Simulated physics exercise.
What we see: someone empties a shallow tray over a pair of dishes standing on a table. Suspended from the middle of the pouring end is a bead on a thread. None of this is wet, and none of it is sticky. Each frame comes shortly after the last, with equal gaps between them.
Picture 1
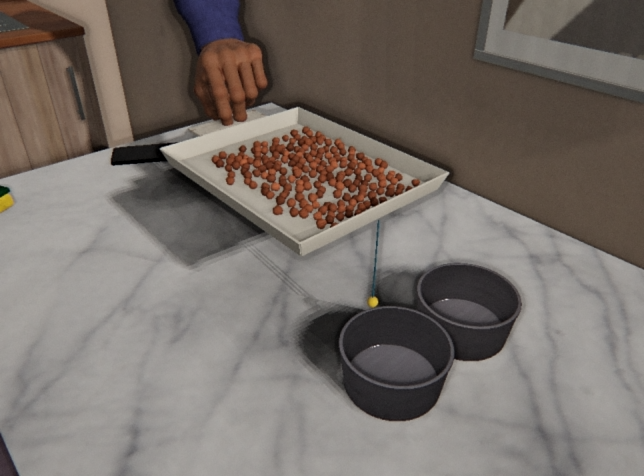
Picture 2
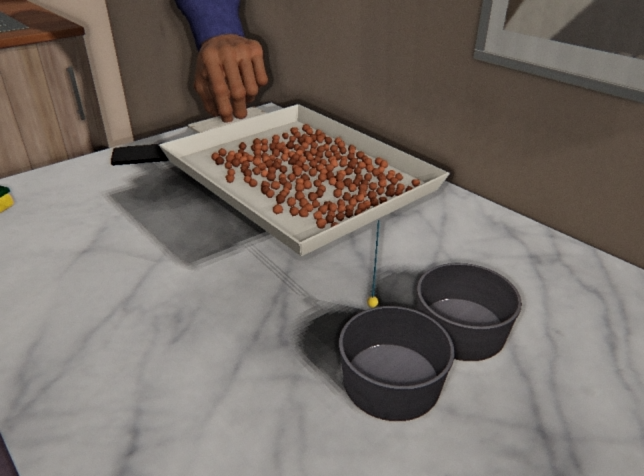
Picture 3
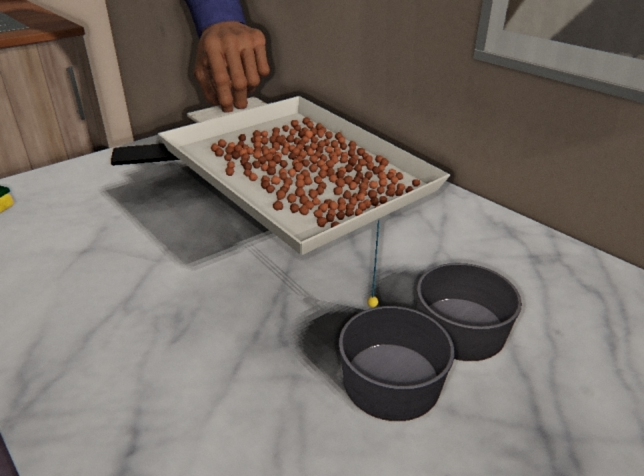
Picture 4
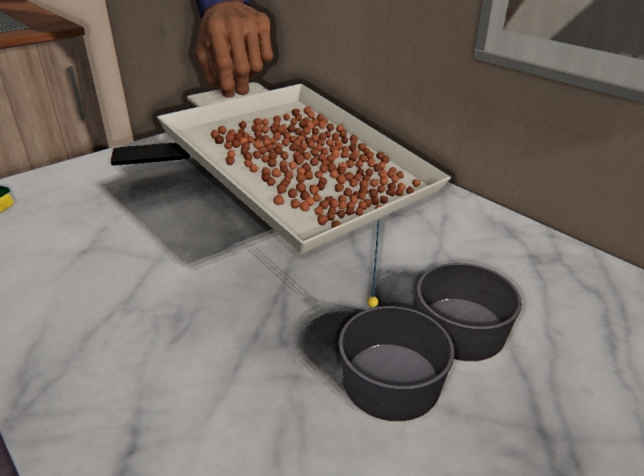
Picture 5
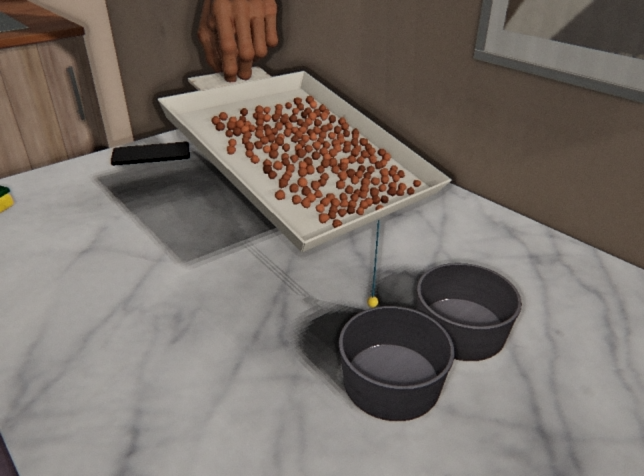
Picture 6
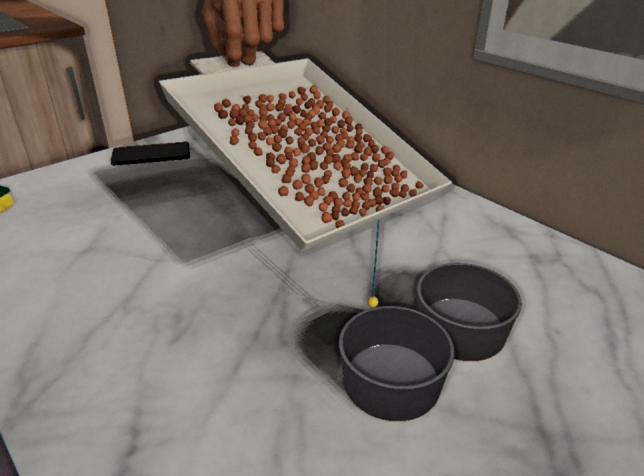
A hand in a blue sleeve holds the far end of a shallow cream tray above a grey-veined white marble table, seen from above at an angle against a brown wall. Reddish-brown pellets cover the tray, with a yellow bead on a dark thread below its near end and two dark grey dishes at right. The hand steadily raises the far end, tilting the tray gradually toward the dishes, while the pellets shift little and the camera stays still.
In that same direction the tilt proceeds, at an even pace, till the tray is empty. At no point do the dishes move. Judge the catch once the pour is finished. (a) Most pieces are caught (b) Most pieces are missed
Answer: A.
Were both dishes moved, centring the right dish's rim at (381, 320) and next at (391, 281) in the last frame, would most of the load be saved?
Try 1: A minority of it. Try 2: A minority of it.
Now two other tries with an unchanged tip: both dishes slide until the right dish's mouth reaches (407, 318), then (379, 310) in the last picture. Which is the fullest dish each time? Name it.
Result, try one: The dish at right; try two: The dish at right.
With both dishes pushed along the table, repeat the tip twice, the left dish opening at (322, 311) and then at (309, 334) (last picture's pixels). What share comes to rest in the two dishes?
About 10 per cent, then about 20 per cent.
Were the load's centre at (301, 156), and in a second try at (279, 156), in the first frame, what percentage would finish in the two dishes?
About 90 % and 90 %.
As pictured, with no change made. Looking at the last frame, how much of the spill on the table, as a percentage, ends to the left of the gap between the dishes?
It works out at some 40 percent.
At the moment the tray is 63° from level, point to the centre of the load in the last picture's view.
The load is centred around (391, 173).
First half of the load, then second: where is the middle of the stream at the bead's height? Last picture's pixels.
Points: About (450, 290), then about (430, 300).
Shortly afterwards, tray tipped steeply; the whole lot on the tray.
Next, tray tipped past a quarter turn; a little on the tray; near a quarter in the left dish; near a third in the right dish; a little outside both; near a quarter in the air.
Some moments later, tray tipped past a quarter turn; near a third in the left dish; near half in the right dish; a little outside both.
In the end, tray tipped past a quarter turn; near a third in the left dish; near half in the right dish; a little outside both.
